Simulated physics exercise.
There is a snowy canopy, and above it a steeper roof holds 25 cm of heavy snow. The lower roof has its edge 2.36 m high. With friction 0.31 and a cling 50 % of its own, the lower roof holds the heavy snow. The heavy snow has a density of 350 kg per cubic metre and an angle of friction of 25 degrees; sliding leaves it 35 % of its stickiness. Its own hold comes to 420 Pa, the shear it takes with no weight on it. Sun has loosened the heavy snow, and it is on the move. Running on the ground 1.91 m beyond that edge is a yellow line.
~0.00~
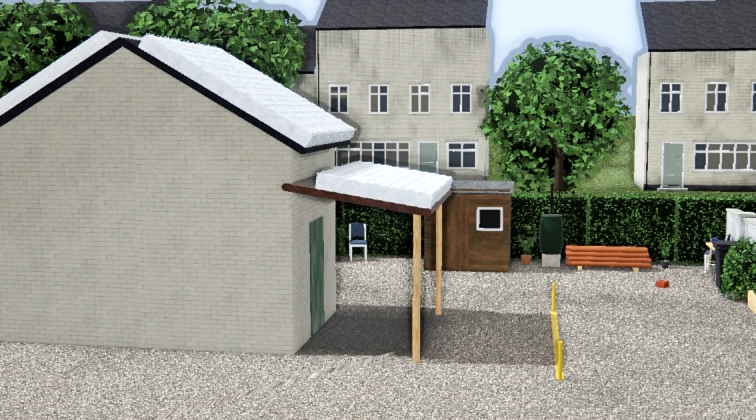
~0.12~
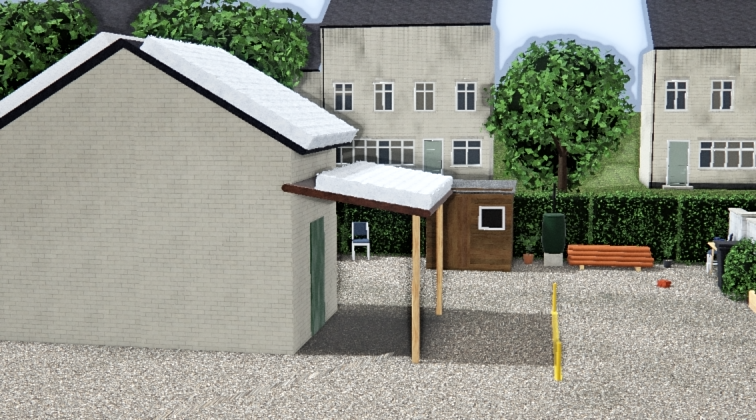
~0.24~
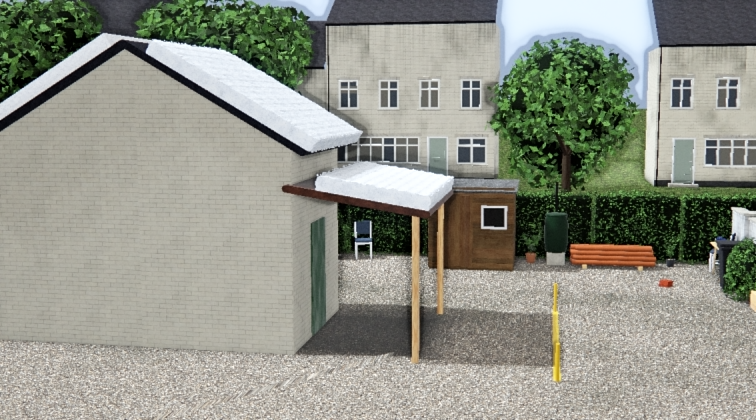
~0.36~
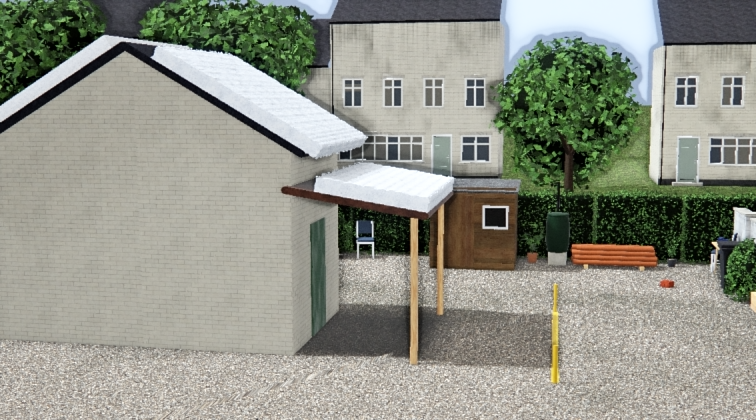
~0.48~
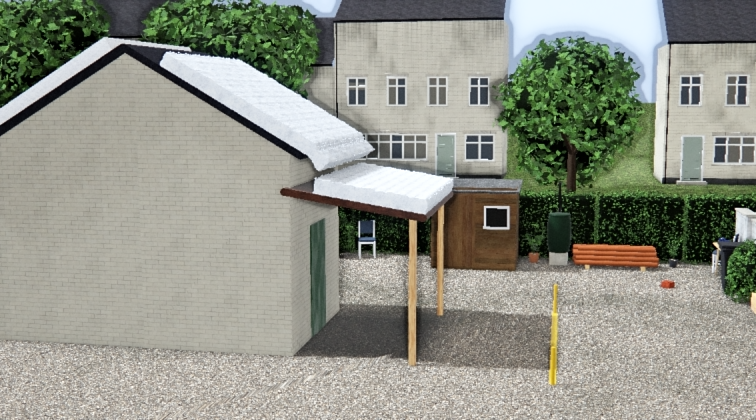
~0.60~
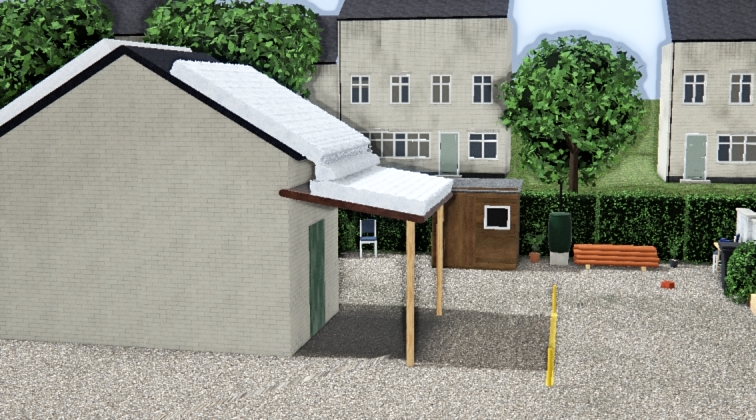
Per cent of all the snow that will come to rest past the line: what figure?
Near 3 %.
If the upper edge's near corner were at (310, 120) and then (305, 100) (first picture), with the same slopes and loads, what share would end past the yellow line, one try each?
25 per cent, then 35 per cent.
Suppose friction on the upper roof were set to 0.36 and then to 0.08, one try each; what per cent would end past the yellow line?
It would be 0 % the first time and 8 % the second.
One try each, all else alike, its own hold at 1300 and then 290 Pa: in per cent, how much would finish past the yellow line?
Result: 0 % for the first case, 12 % for the second.
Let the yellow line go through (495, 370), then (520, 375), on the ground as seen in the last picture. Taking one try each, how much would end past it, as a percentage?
First try 16 per cent, second try 10 per cent.
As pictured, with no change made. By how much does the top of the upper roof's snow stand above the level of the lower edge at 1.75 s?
About 0.8 m.
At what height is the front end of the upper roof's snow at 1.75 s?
About 2.2 m.
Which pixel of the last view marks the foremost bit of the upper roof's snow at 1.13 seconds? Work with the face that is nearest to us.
Position: About (389, 186).
After 1.13 s, none is below the lower edge and 0 % is past the line.
After 1.75 s, none is below the lower edge and 0 % is past the line.
After 2.38 s, 33 % is below the lower edge and 0 % is past the line.
After 3.00 s, 41 % is below the lower edge and 3 % is past the line.
After 3.90 s, at the end, 41 % is below the lower edge and 3 % is past the line.
